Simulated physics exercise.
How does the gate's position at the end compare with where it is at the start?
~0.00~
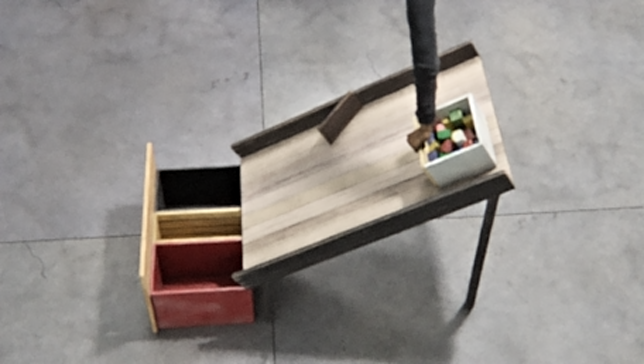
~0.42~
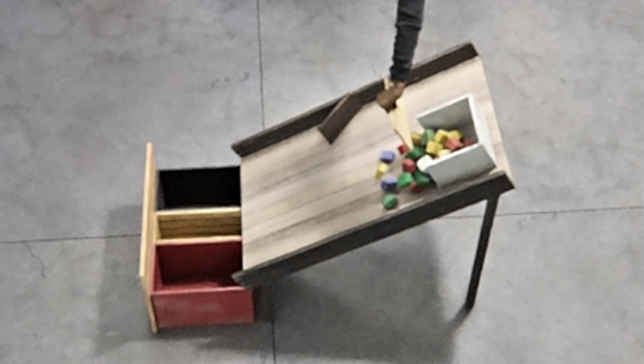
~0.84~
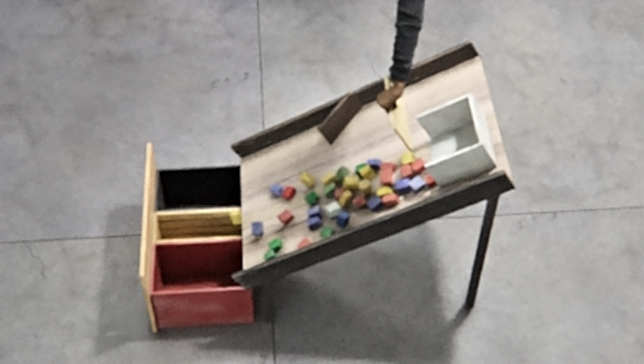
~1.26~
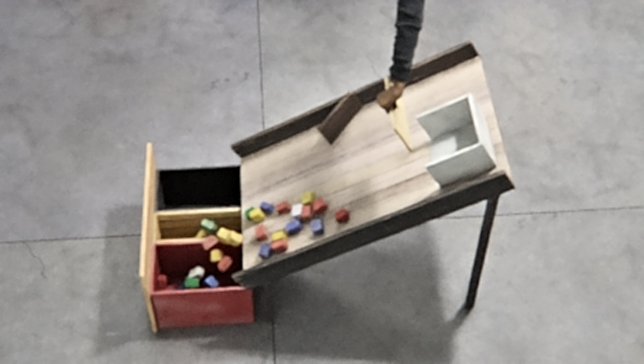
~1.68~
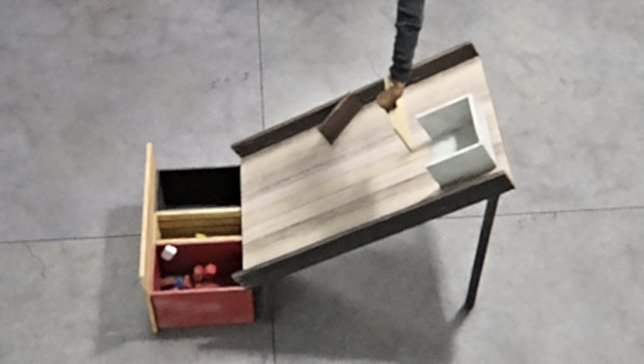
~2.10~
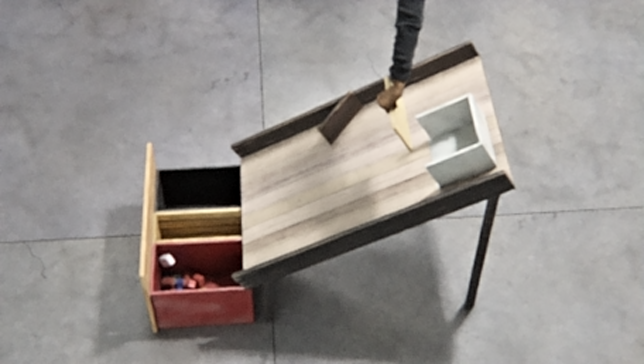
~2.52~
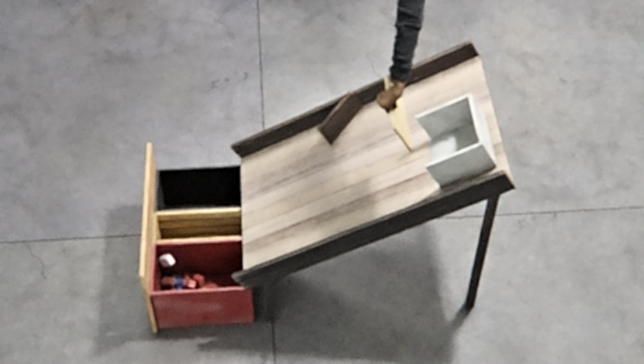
It starts at the left, open side of the white pen, holding back the bricks. By the end it is farther up and a little to the left, held clear of the pen's opening by the hand.
